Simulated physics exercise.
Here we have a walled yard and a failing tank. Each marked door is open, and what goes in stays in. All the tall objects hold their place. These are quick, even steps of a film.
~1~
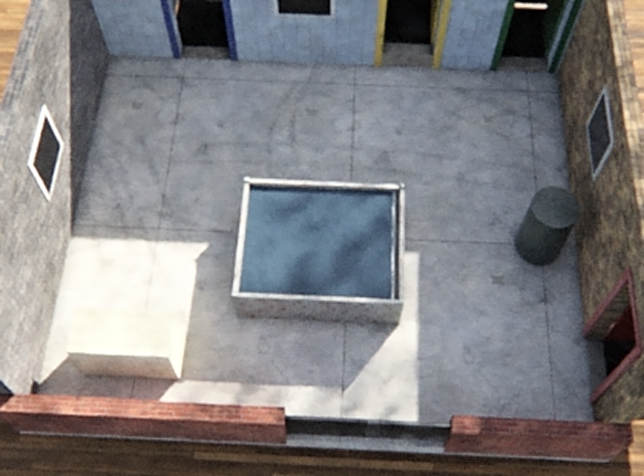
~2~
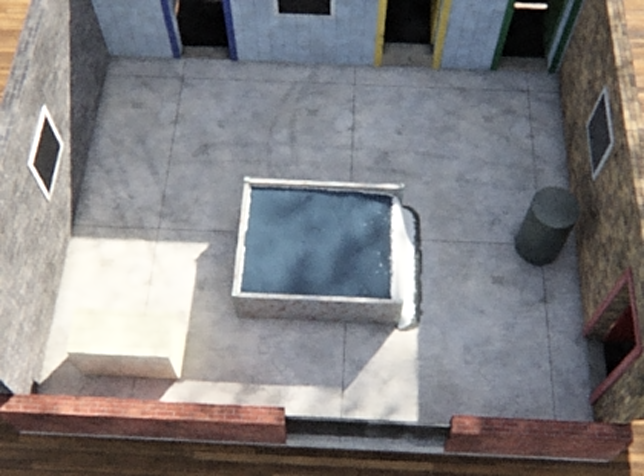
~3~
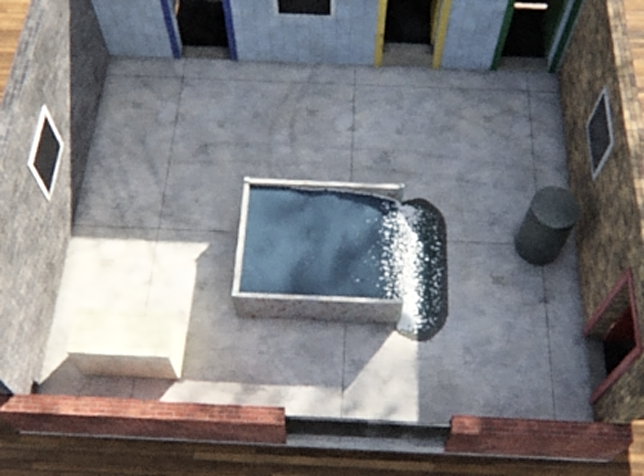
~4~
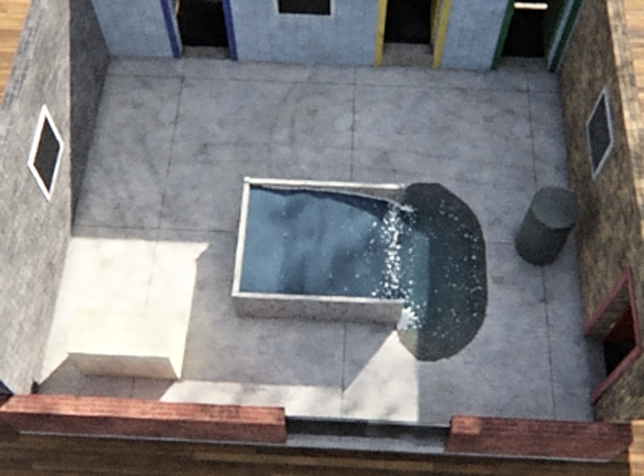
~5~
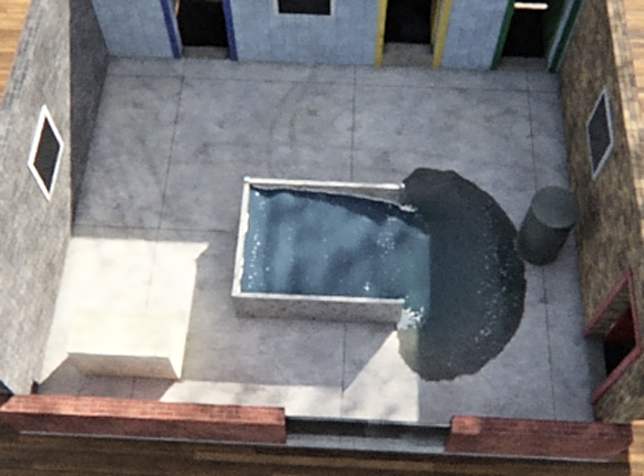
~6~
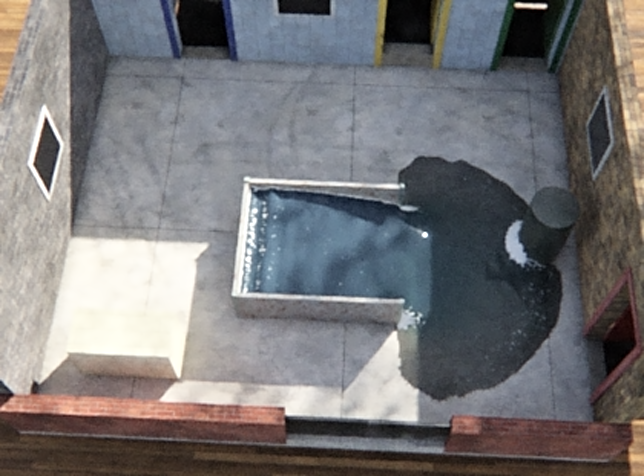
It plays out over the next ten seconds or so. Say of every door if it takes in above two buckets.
The yellow door admits no more than that; the red door lets in a lot; the blue door admits no more than that; the green door lets in a lot.
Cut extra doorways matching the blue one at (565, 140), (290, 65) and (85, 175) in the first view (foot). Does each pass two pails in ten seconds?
In that order: Floods, holds, takes less.
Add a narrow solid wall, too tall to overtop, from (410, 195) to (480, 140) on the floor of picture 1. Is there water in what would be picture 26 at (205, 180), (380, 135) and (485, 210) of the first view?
As listed: No water, not flooded, flooded.
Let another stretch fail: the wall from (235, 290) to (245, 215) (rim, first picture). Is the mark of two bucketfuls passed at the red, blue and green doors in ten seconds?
In short: The red door goes over; the blue door takes more; the green door holds.
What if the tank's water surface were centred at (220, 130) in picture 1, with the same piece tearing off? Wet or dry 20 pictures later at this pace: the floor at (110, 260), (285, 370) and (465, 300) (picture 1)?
In turn: Free of water, dry, wet.
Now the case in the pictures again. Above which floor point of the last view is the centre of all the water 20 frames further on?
Around (459, 266).
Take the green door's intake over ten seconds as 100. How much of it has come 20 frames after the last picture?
I make it 45 per cent.
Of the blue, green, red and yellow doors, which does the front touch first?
It is the door marked red.
A moment on, water covers 25 % of the floor; the yellow door not reached, the red door under two buckets in, the blue door not reached, the green door not reached.
Next, water covers 30 % of the floor; the yellow door not reached, the red door far over two buckets in, the blue door not reached, the green door wet at the sill, nothing in.
Then, water covers 35 % of the floor; the yellow door wet at the sill, nothing in, the red door far over two buckets in, the blue door not reached, the green door far over two buckets in.
Later, water covers 70 % of the floor; the yellow door wet at the sill, nothing in, the red door far over two buckets in, the blue door wet at the sill, nothing in, the green door far over two buckets in.
In the end, water covers 100 % of the floor; the yellow door wet at the sill, nothing in, the red door far over two buckets in, the blue door wet at the sill, nothing in, the green door far over two buckets in.
